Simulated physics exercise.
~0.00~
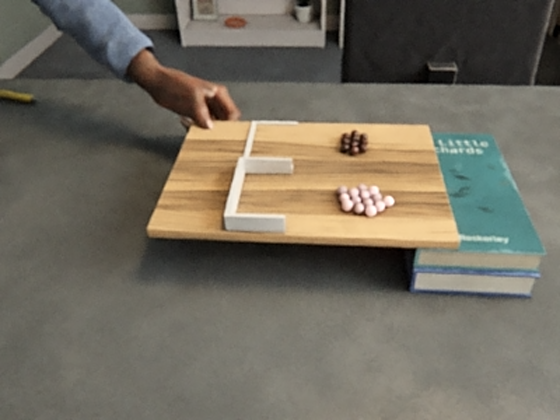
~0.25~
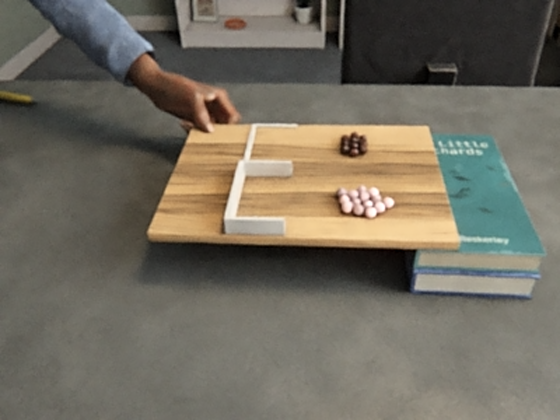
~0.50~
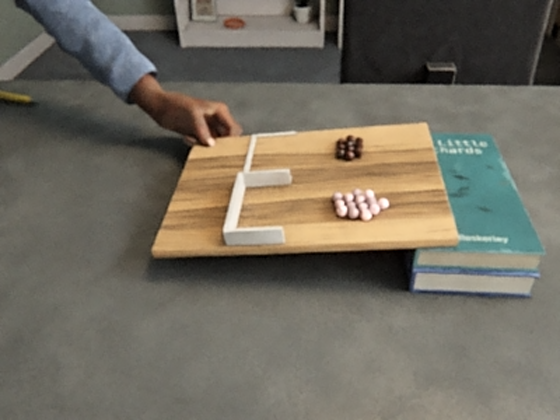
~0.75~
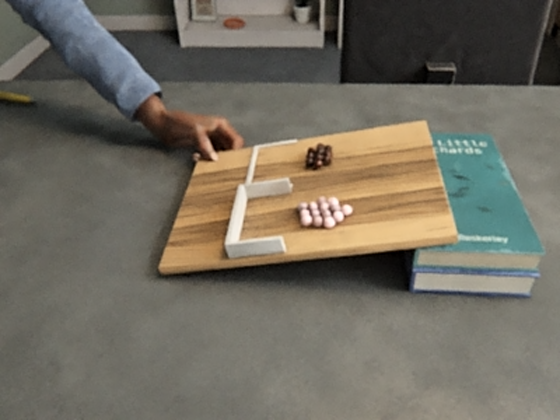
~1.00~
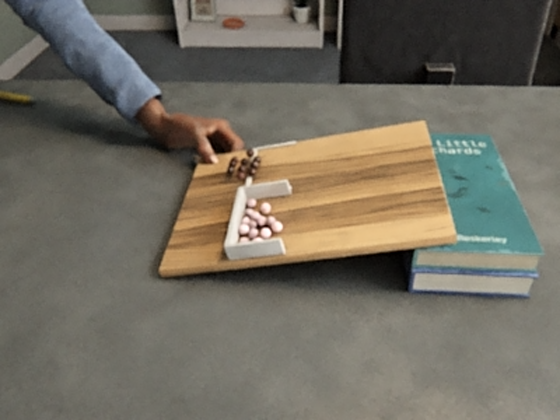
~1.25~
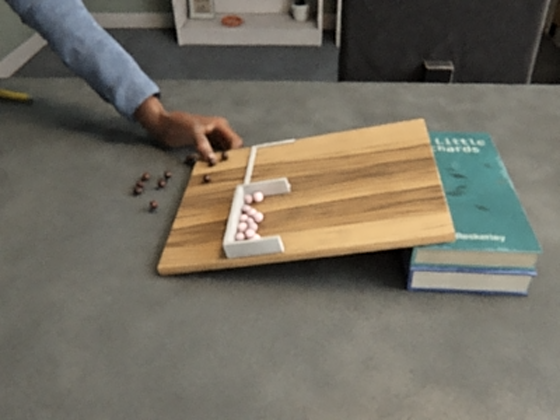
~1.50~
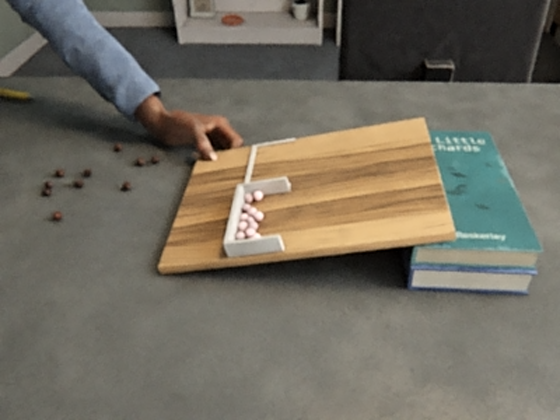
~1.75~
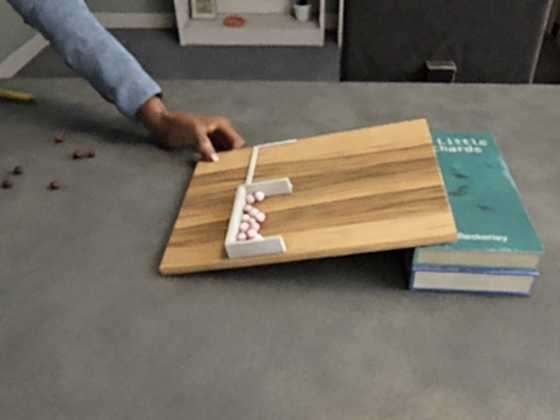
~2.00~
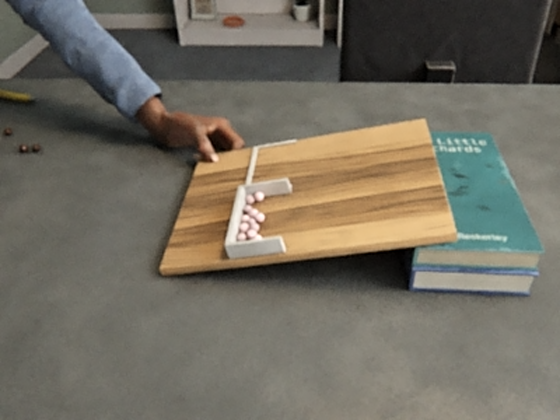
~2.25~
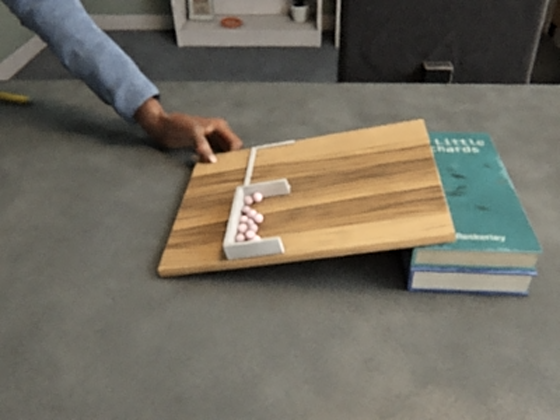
On a grey table, a hand lowers a board; pink balls stay, brown ones roll away left.
